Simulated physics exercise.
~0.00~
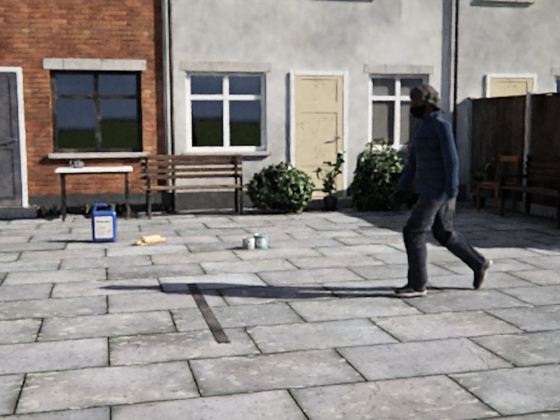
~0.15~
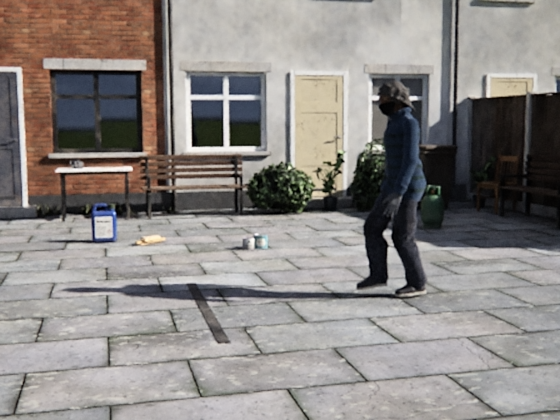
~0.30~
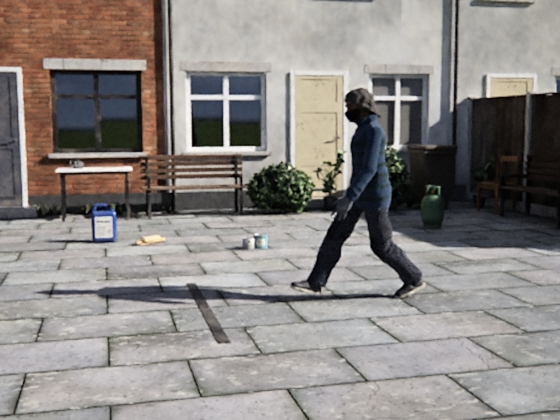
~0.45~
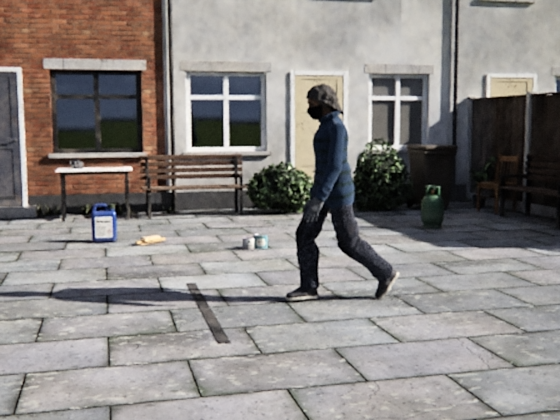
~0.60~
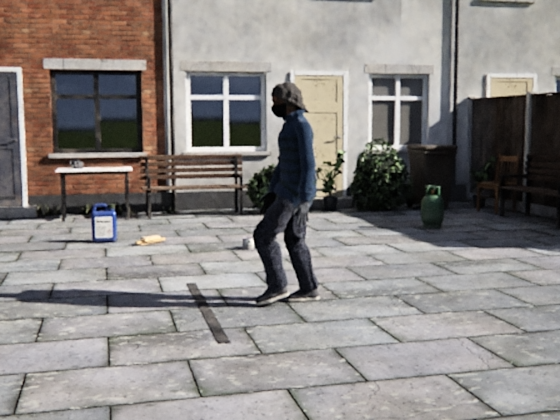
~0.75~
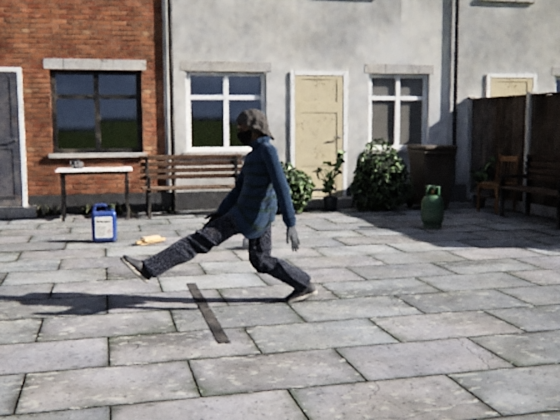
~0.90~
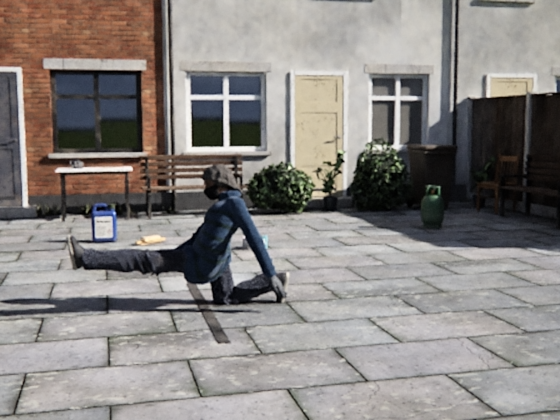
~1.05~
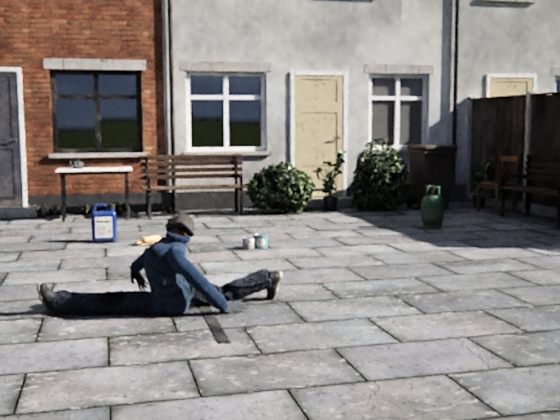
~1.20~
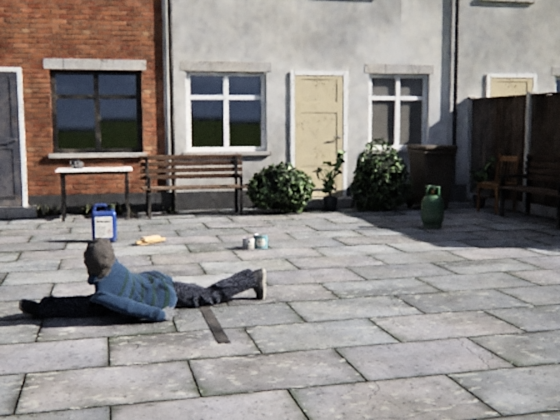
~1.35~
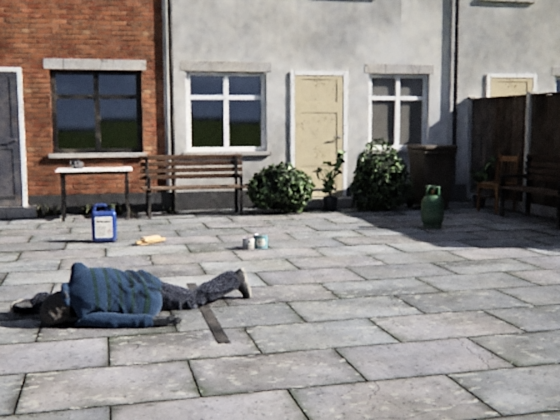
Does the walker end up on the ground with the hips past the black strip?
Yes, the walker collapses and ends up with the hips past the black strip, on its left side, while the legs trail back over it.
